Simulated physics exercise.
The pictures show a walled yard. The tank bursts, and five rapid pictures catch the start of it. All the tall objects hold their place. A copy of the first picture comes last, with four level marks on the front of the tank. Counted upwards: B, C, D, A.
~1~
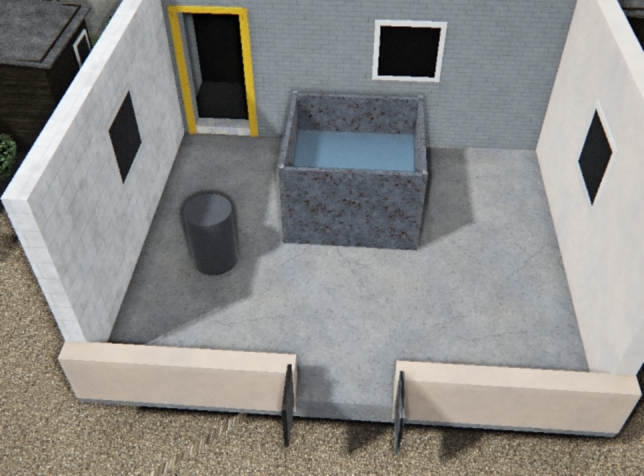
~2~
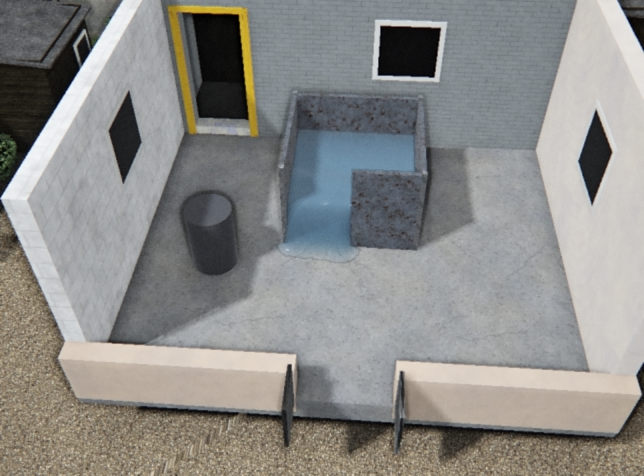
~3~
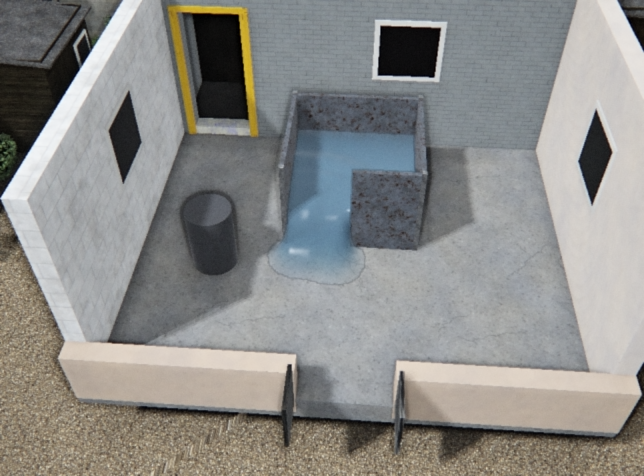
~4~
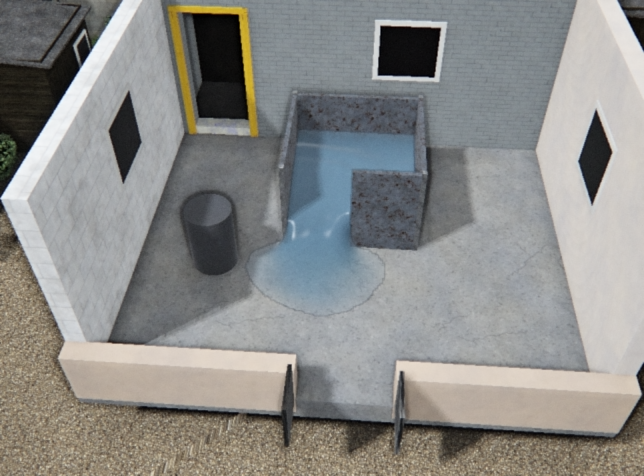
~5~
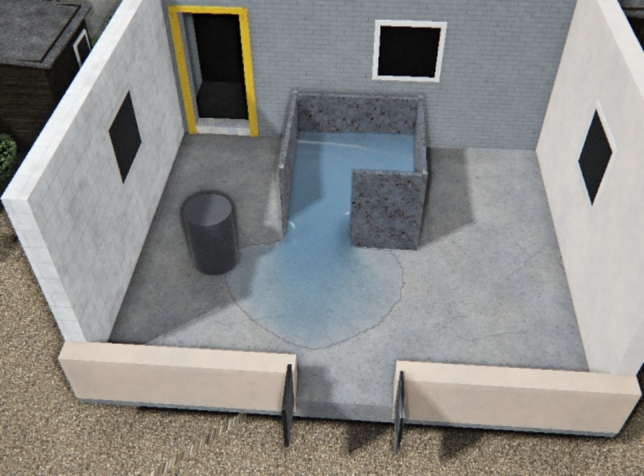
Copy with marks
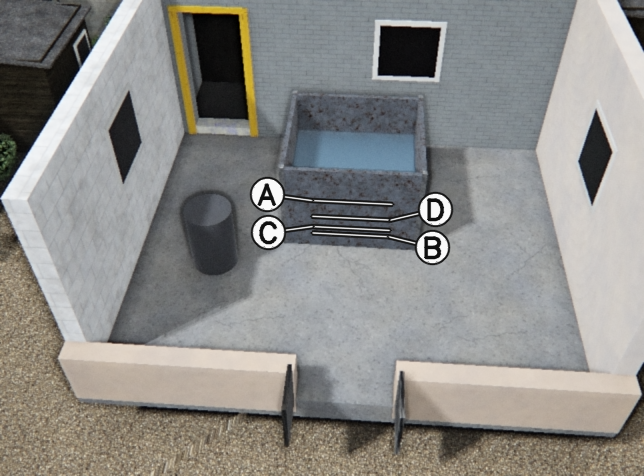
Water pouring through a gap in the front of a dark stone tank and spreading across the grey floor of a walled yard.
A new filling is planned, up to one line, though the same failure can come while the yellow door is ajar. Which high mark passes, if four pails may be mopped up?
Line A just does it.
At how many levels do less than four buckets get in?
All four.
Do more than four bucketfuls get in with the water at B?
No, that is safe.
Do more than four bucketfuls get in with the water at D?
No.
In white, A at (351, 202); B at (350, 234); C at (350, 228); D at (351, 218); from the bottom up B, C, D, A.
For line A, a bucket or two gets in.
For line B, nothing gets over.
For line C, nothing gets over.
For line D, nothing gets over.
